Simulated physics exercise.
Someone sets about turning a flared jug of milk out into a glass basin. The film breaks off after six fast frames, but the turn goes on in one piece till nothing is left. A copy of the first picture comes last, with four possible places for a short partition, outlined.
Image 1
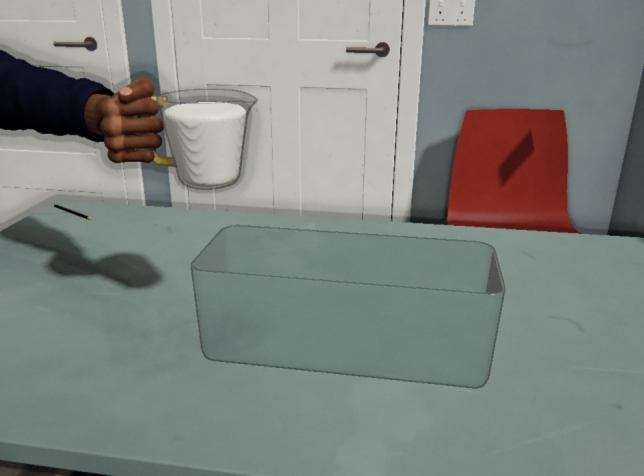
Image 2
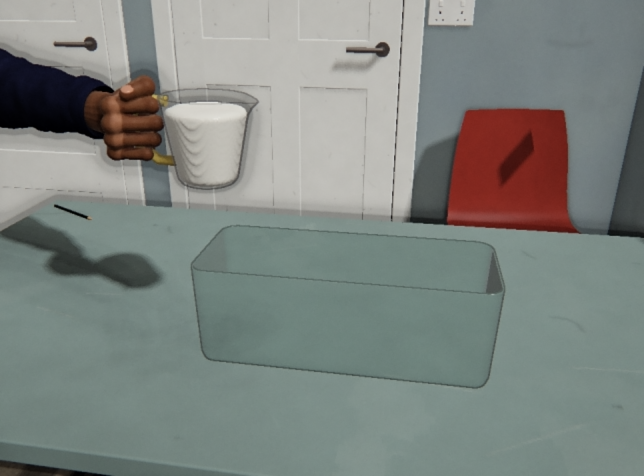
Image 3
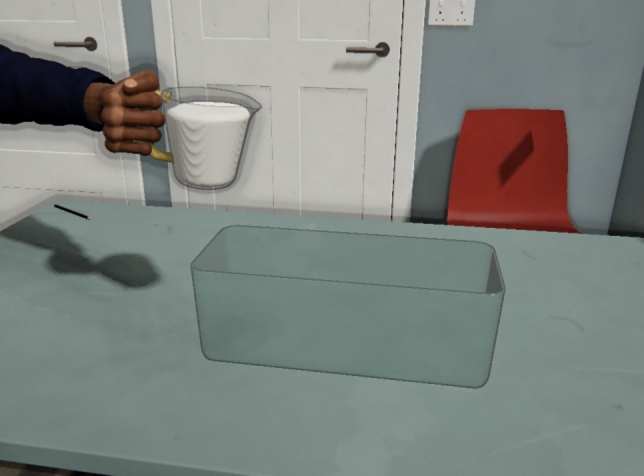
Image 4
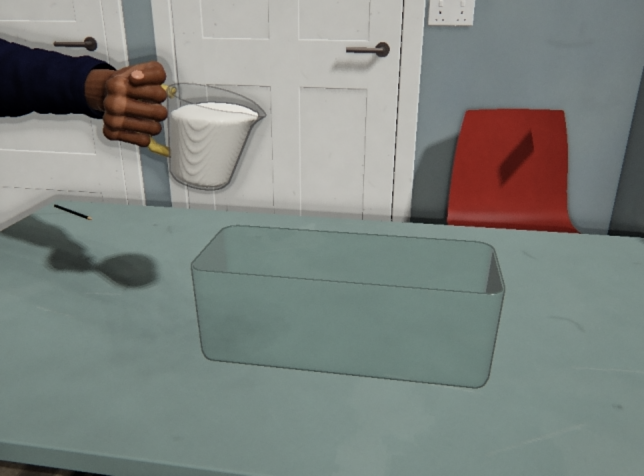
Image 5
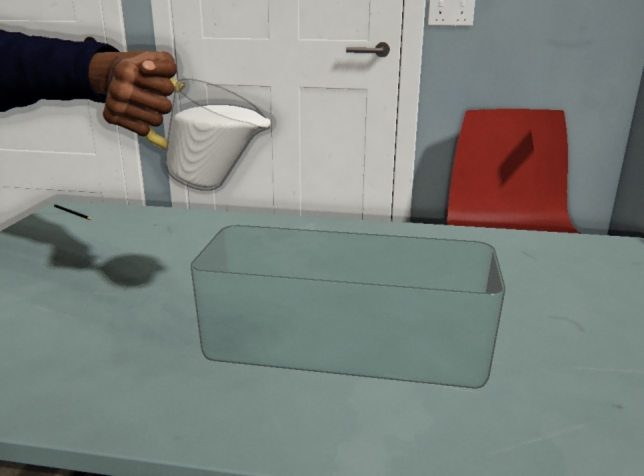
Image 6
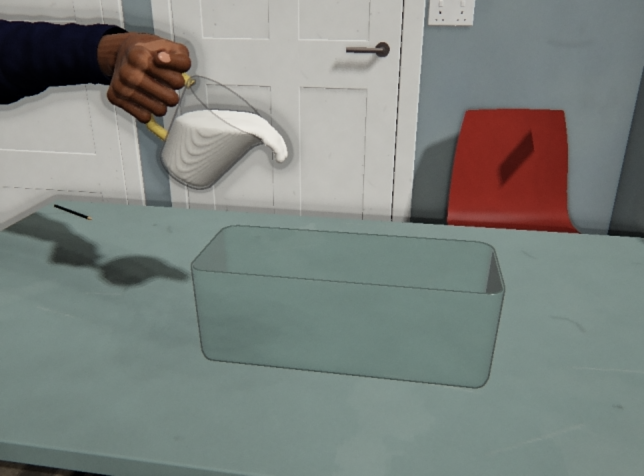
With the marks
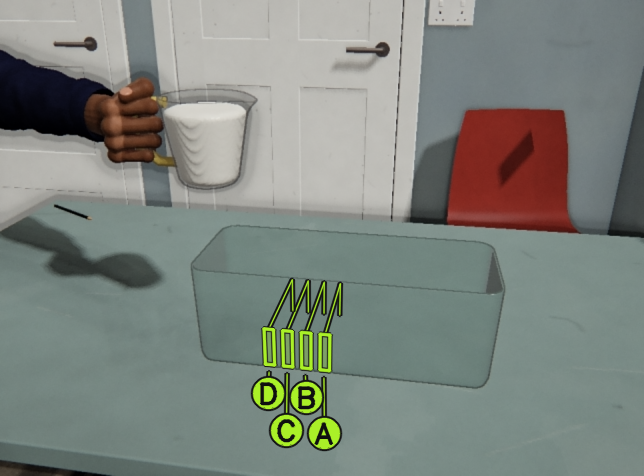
We see a hand holding a flared jug of milk upright above a teal table with a clear glass basin, then gradually tilting it to the right until milk slips over the lip and curls downward in a short stream.
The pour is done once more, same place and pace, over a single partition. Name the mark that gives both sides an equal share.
Use place B.
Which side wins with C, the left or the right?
The right one.
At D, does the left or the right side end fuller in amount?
The right one.
In lime, A at (323, 377); B at (305, 375); C at (287, 373); D at (269, 371).
For place A, about 86 % ends left of the wall and 12 % right of it.
For place B, about 48 % ends left of the wall and 51 % right of it.
For place C, about 16 % ends left of the wall and 83 % right of it.
For place D, about 3 % ends left of the wall and 96 % right of it.
